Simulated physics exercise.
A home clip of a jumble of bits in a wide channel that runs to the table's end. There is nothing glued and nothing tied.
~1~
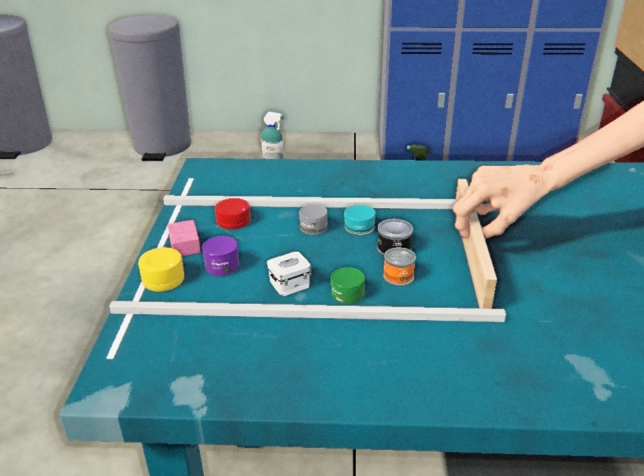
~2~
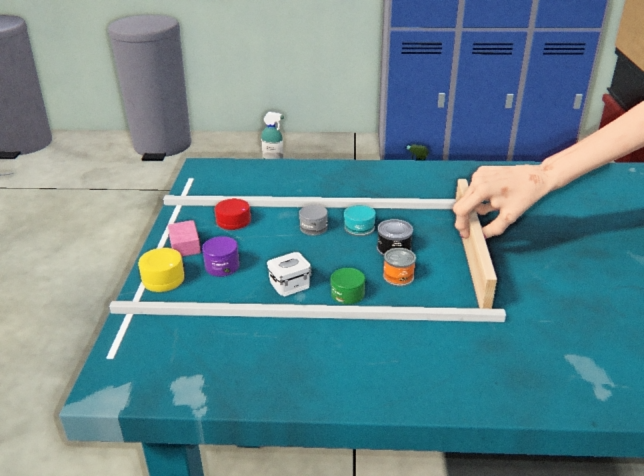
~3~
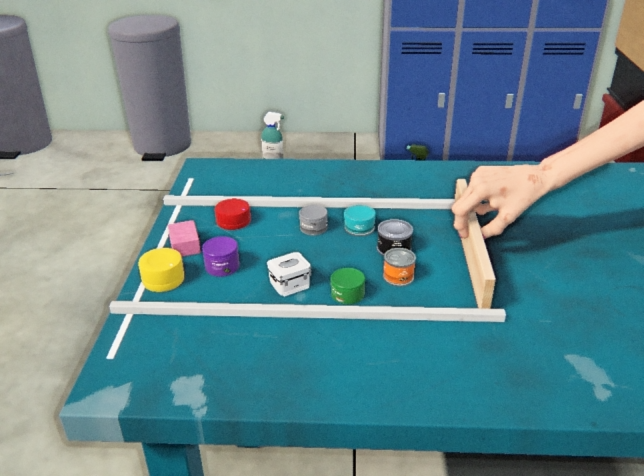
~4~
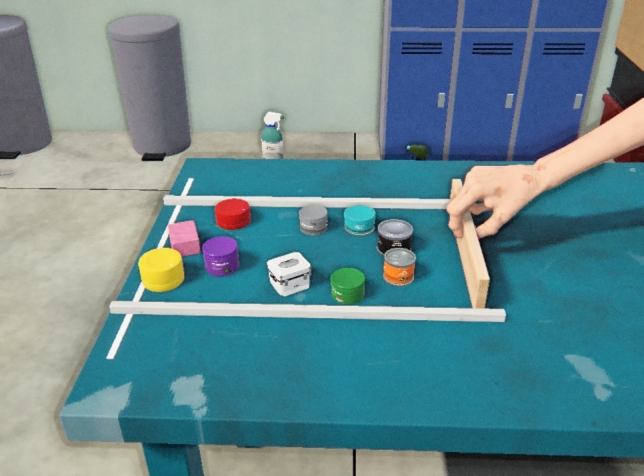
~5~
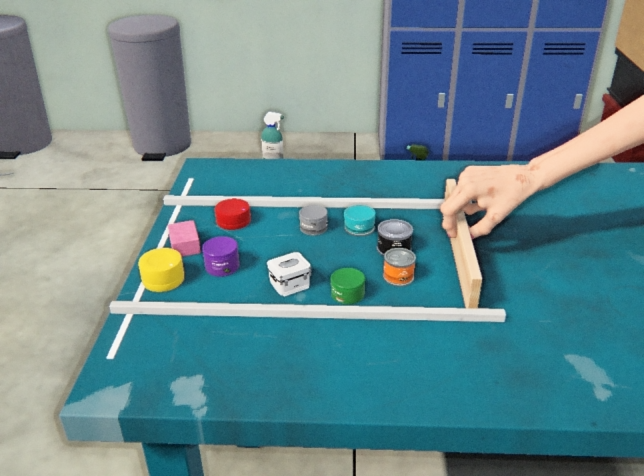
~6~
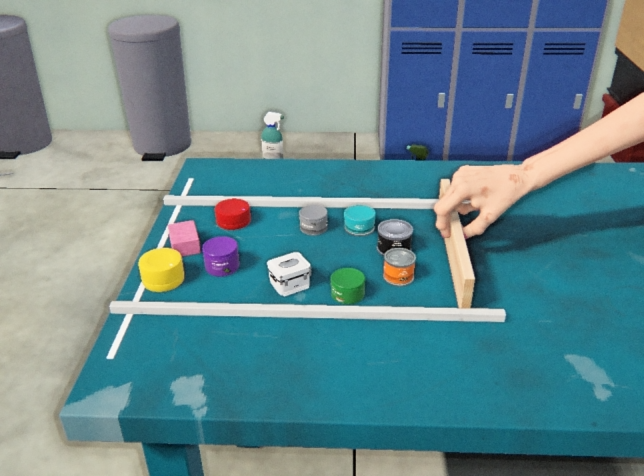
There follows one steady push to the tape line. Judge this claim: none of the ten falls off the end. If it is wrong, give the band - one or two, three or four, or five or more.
Pushes off five or more.
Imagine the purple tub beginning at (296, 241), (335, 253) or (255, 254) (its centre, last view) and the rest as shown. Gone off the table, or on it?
Try one it goes off the edge; try two it goes off the edge; try three it goes off the edge.
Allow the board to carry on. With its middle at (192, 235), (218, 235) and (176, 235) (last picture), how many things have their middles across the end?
Taking the three positions in turn, the counts come to 2, 0 and 4.
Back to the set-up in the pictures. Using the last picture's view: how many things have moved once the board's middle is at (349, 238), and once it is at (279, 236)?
Answer - first 5, then 7.
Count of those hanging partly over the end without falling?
It would come to 4.
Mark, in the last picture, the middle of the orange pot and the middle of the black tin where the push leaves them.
The orange pot comes to rest at (136, 256), and the black tin comes to rest at (142, 237).
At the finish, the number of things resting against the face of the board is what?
All in all, 4.
Soon after, none off yet; yellow lid at rest near (162, 269); pink block at rest near (184, 239); red lid at rest near (233, 214).
At rest, the number that fall off is five or more; fallen, grey tub, white case, purple tub, red lid, pink block and yellow lid.
